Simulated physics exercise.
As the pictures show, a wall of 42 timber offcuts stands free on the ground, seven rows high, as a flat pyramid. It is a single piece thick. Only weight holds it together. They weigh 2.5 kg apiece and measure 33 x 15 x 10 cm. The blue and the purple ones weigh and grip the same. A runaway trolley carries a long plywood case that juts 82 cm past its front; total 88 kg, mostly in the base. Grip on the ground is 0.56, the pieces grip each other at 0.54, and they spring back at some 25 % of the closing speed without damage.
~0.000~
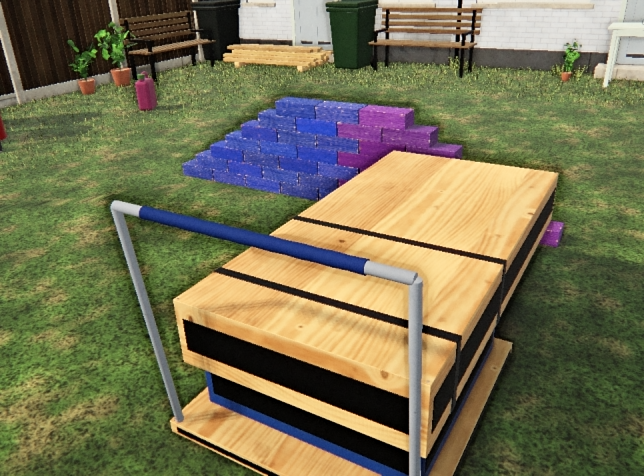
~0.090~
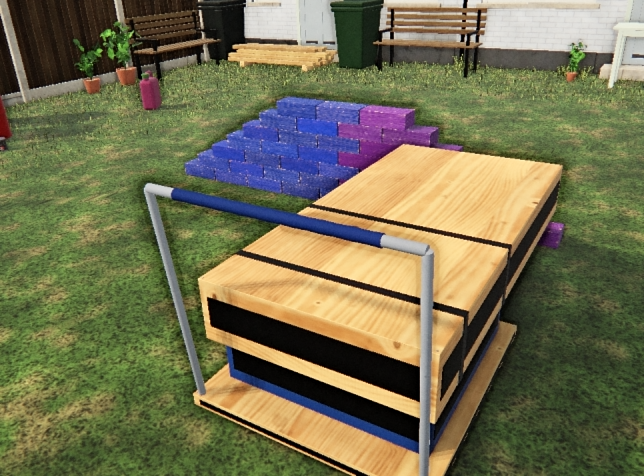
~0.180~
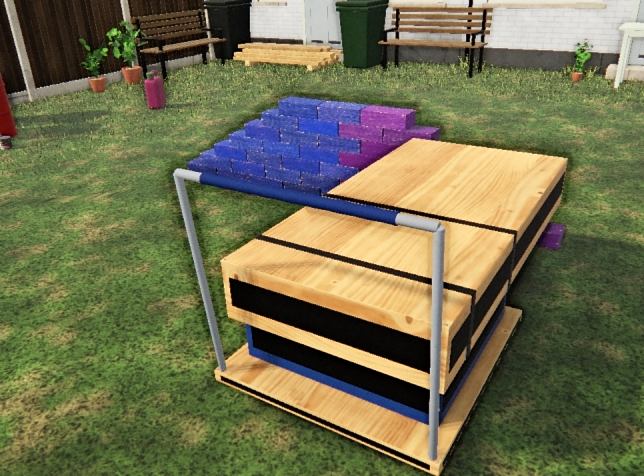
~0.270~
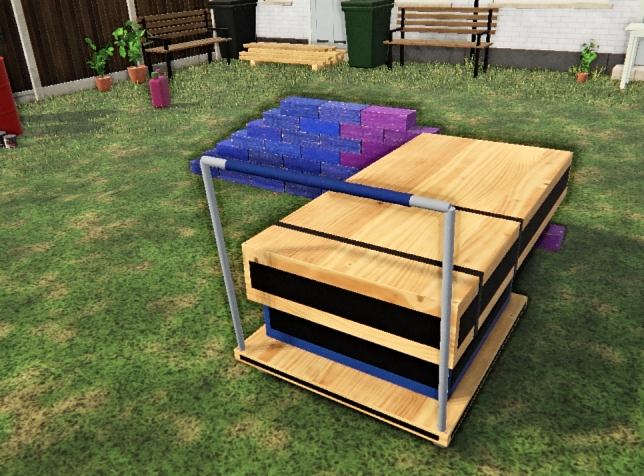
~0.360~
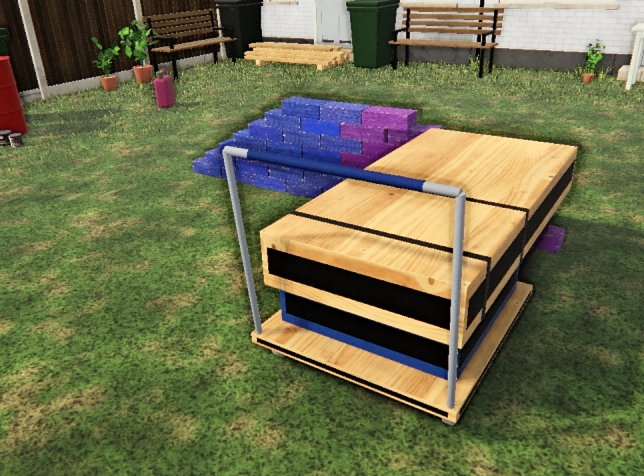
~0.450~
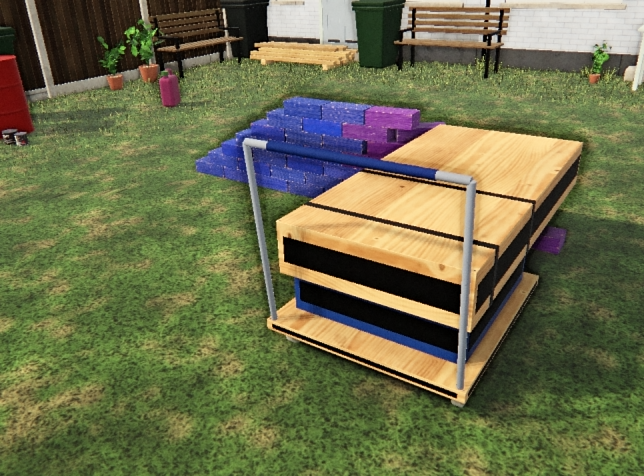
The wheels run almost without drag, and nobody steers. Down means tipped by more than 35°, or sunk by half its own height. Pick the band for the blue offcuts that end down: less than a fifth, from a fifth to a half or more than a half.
It comes to under a fifth.
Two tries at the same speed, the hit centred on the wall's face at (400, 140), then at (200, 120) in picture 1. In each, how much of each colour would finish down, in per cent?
Blue 20 then 30, purple 30 then 0 per cent.
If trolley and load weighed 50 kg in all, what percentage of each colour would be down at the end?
Then blue 0, purple 40 per cent.
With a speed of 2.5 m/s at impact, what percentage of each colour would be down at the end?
In that case blue 0, purple 60 per cent.
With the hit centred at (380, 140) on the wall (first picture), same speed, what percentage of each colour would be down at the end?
In that case blue 30, purple 50 per cent.
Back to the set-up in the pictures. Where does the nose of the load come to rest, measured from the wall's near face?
About 120 cm past it.
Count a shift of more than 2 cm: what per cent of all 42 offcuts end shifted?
40 per cent.
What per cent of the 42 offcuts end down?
Near 20 per cent.
After 0.62 s, load 41 cm past the wall's line, still rolling; none of the 23 blue offcuts down (2 of 42 in all colours); top blue offcut leaning 9°; top purple offcut leaning 11°.
After 0.92 s, load 78 cm past the wall's line, still rolling; 1 of the 23 blue offcuts down (8 of 42 in all colours); top blue offcut leaning 50°; top purple offcut leaning 50°, 18 cm lower.
After 1.18 s, load 1.04 m past the wall's line, still rolling; 1 of the 23 blue offcuts down (8 of 42 in all colours); top blue offcut leaning 63°, 46 cm lower; top purple offcut on its side.
After 1.70 s, load 1.23 m past the wall's line, still rolling; 1 of the 23 blue offcuts down (9 of 42 in all colours); top blue offcut upside down; top purple offcut upside down.
At rest (3.1 s), load 1.18 m past the wall's line, stopped; 1 of the 23 blue offcuts down (9 of 42 in all colours); top blue offcut upside down; top purple offcut upside down. That is 4 per cent. As the last picture would show them, middles, top blue offcut near (339, 172), top purple offcut near (370, 165).
